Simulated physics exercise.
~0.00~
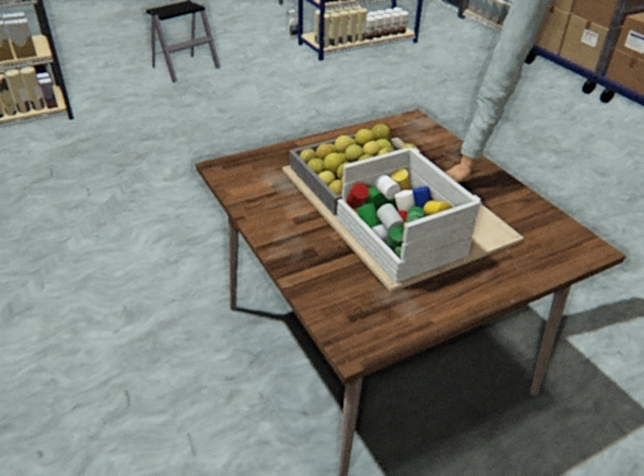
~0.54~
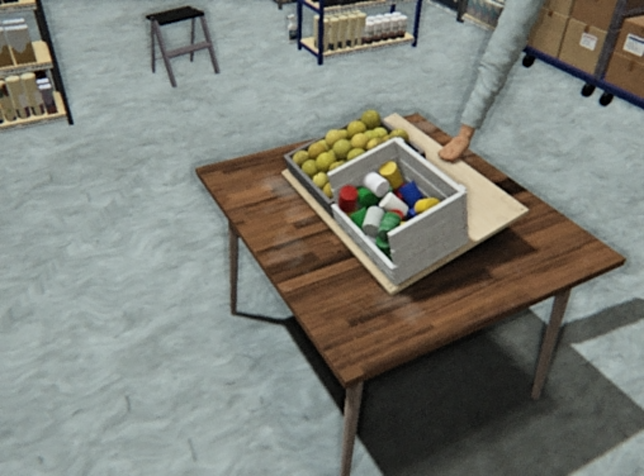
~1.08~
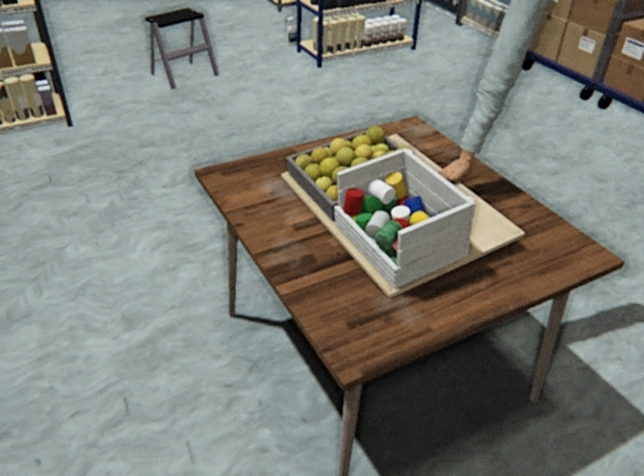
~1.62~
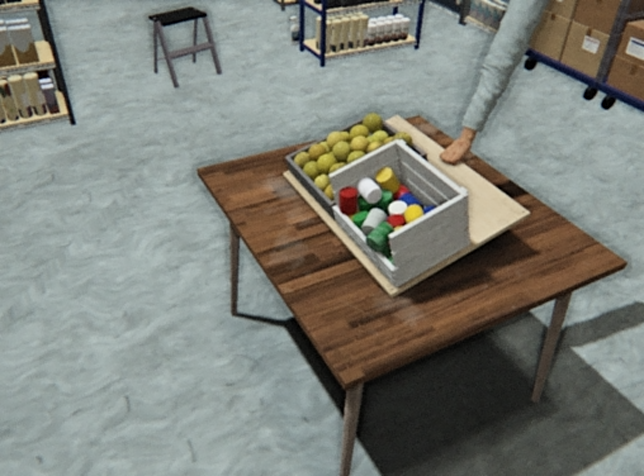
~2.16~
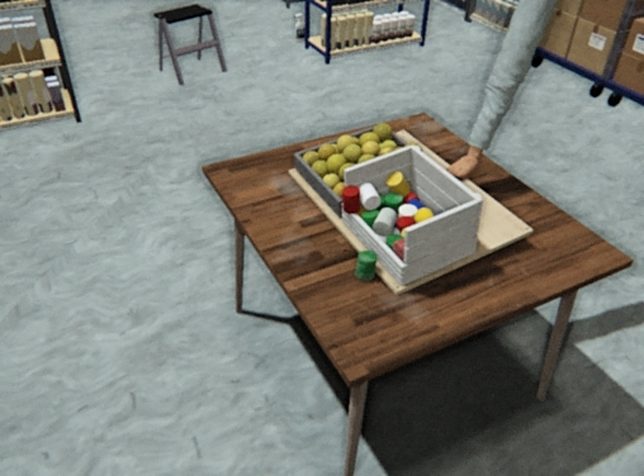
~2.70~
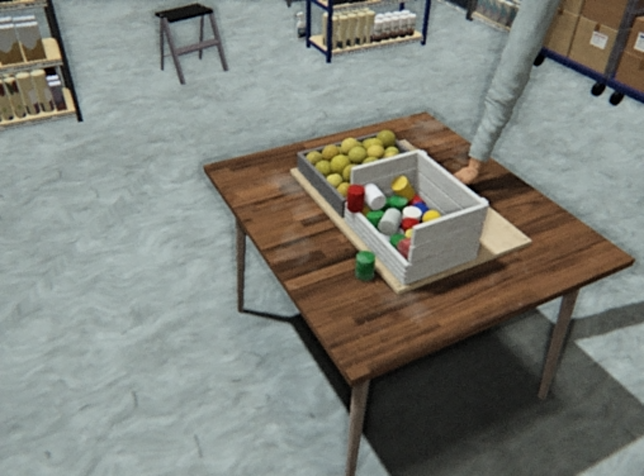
In a warehouse-like room with shelves and a small black stool at the back, a slightly swaying view looks down on a brown wooden table. On it, a pale board carries a grey crate of yellow apples behind a white crate of red, green, white, blue and yellow jars. A hand at the board's right end raises it so it leans left, then lowers it and lifts it again, the jars shifting leftward. As the board comes down once more, one green jar is out, standing upright on the table to the left. The board ends lowered, the apples still in their crate.
